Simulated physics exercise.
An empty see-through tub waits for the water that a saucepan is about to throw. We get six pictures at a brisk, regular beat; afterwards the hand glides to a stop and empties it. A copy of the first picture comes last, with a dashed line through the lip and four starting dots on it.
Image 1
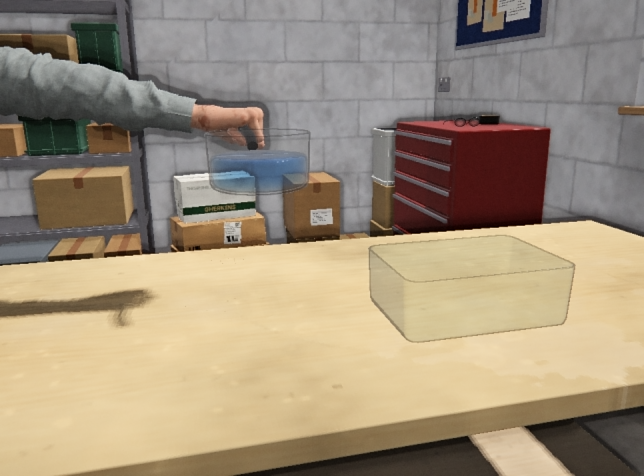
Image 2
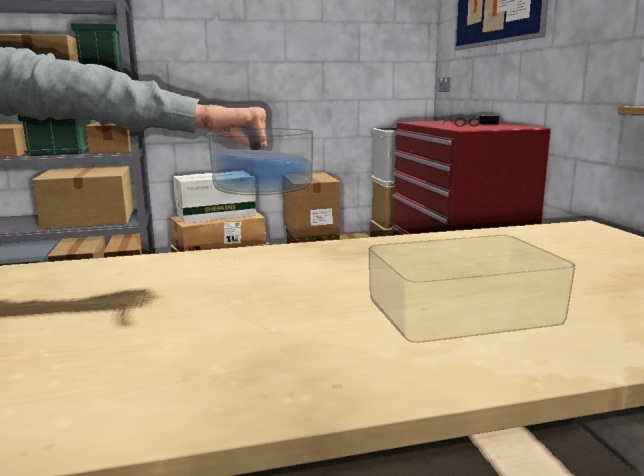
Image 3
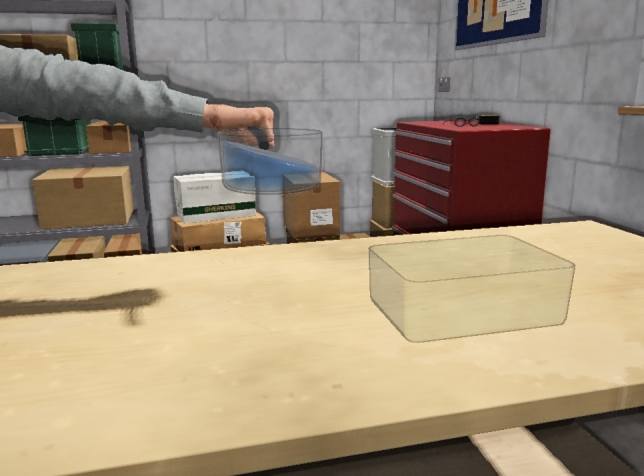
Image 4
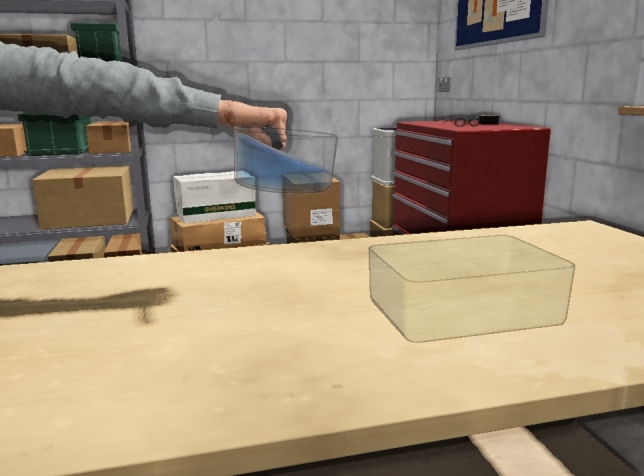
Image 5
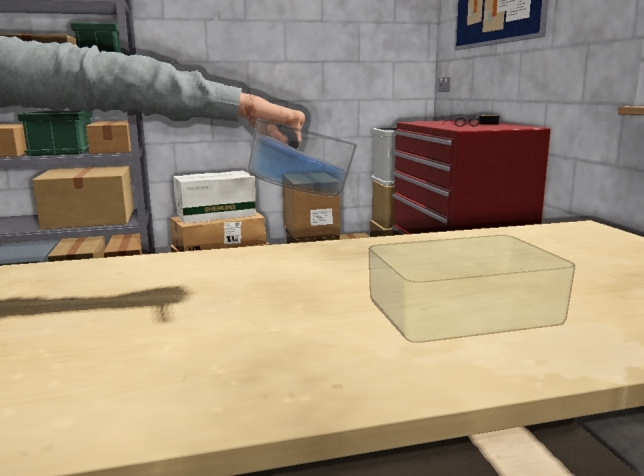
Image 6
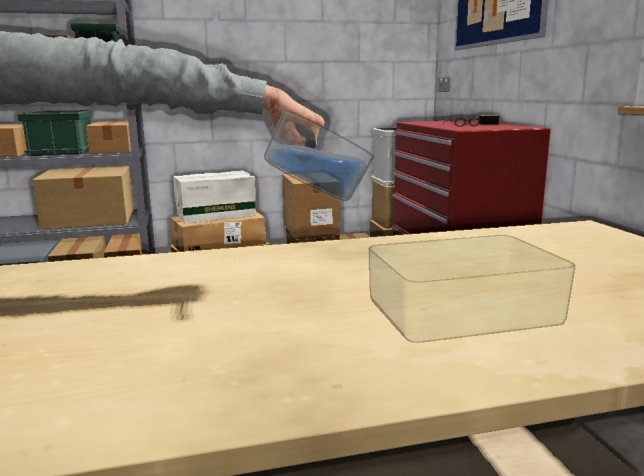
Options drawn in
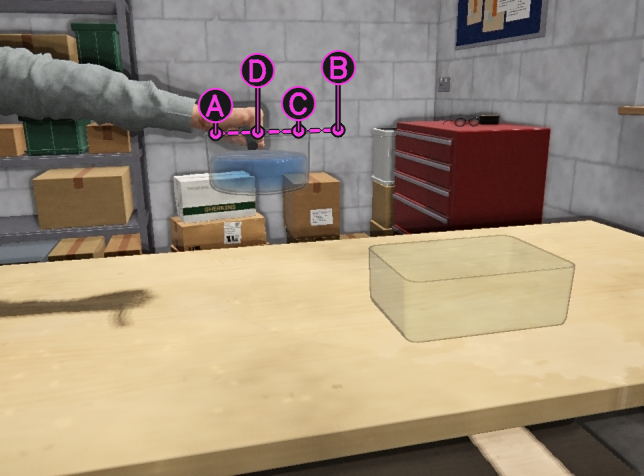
A hand in a grey sleeve held a clear container of blue liquid above a wooden table, moved it right toward an empty see-through tub, and gradually tilted it as the liquid sloshed inside.
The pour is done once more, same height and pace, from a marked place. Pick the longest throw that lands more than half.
Go for D.
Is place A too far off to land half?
Yes.
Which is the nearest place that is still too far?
Here it is place A.
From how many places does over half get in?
Three.
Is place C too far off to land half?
No, not at all.
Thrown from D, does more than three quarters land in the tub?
No, it does not.
In magenta, A at (215, 133); B at (338, 129); C at (298, 131); D at (257, 132).
If A is chosen, about 30 % lands in the tub, 66 % falls short and 4 % goes beside or beyond.
If B is chosen, about 84 % lands in the tub, 4 % falls short and 12 % goes beside or beyond.
If C is chosen, about 84 % lands in the tub, 6 % falls short and 9 % goes beside or beyond.
If D is chosen, about 65 % lands in the tub, 27 % falls short and 8 % goes beside or beyond.
